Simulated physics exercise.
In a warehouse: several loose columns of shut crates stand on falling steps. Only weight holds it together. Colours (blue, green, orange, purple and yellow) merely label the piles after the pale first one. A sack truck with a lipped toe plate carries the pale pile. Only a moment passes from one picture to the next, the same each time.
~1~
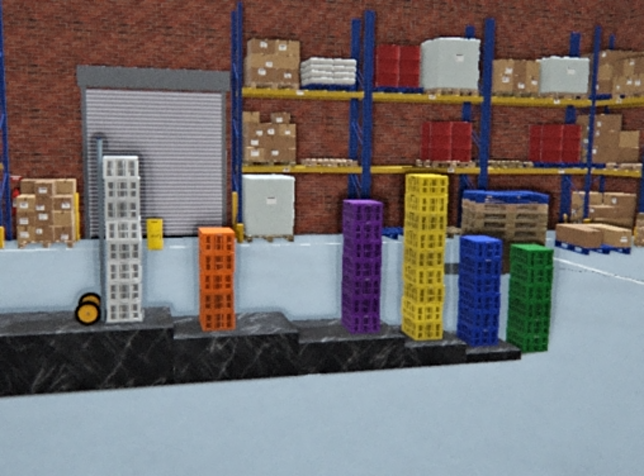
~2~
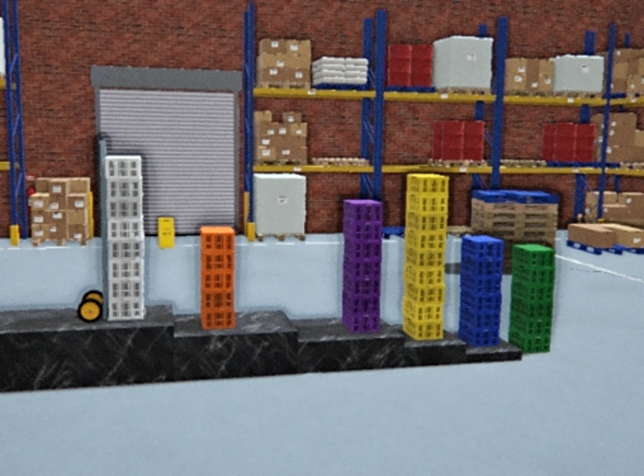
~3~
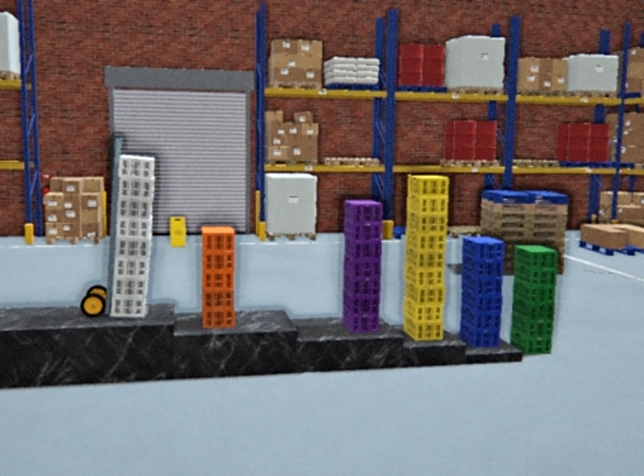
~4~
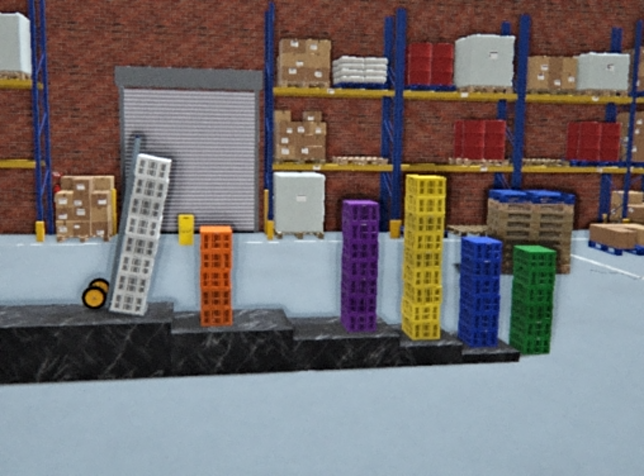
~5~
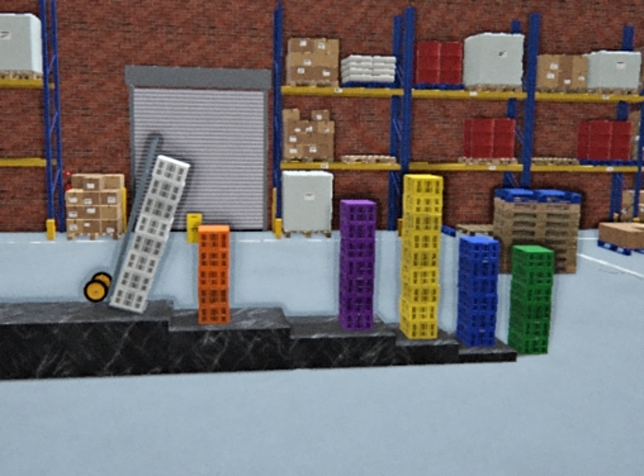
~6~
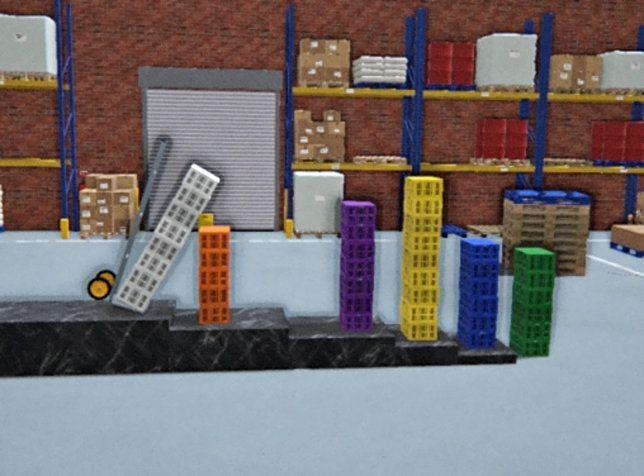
A white crate stack on a sack truck leans steadily right toward the still orange stack.
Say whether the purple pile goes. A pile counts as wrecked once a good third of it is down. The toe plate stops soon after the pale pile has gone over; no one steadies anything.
That pile survives.
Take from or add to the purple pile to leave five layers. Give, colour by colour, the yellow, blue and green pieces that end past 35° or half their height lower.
Pile by pile, yellow 0, blue 0, green 0.
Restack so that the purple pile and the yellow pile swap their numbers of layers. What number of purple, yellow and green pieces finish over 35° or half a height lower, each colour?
Purple 0, yellow 0, green 0.
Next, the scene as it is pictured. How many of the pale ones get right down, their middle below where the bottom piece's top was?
It comes to 4.
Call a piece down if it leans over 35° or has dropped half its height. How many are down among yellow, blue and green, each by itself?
Yellow 0, blue 0, green 0.
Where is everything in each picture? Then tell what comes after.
In the first frame (pixels give the middle of a visible side; the camera moves round a little), truck frame (99, 176) level; top purple crate (369, 213); top green crate (541, 258); none of the others has stirred.
The second frame shows truck frame (102, 176) level; top purple crate (368, 213).
The third frame shows truck frame (115, 175) rocked barely, top of the pale pile leaning barely; top purple crate (368, 214); none of the others has stirred.
The fourth frame shows truck frame (131, 173) rocked a little, top of the pale pile leaning a little; top purple crate (365, 213); none of the others has stirred.
The fifth frame shows truck frame (145, 172) rocked clearly, top of the pale pile leaning clearly; top purple crate (362, 213); none of the others has stirred.
The sixth frame shows truck frame (152, 174) rocked clearly, top of the pale pile leaning well over; top purple crate (361, 215); top green crate (542, 263); none of the others has stirred.
Shortly afterwards, 8 of the pale pile down; none of the 7 purple crates down (0 of 33 in all colours); top purple crate unmoved; top orange crate half its height from its place.
Next, 8 of the pale pile down; none of the 7 purple crates down (0 of 33 in all colours); top purple crate unmoved; top orange crate tilted clearly.
Some moments later, 7 of the pale pile down; none of the 7 purple crates down (5 of 33 in all colours); top purple crate unmoved; top orange crate tilted steeply, about its own height lower.
Afterwards, 7 of the pale pile down; none of the 7 purple crates down (5 of 33 in all colours); top purple crate half its height from its place; top orange crate on its side.
In the end, 7 of the pale pile down; none of the 7 purple crates down (5 of 33 in all colours); top purple crate half its height from its place; top orange crate tilted steeply, some three heights lower. From the last view, middles, top purple crate near (365, 213), top orange crate near (316, 290).
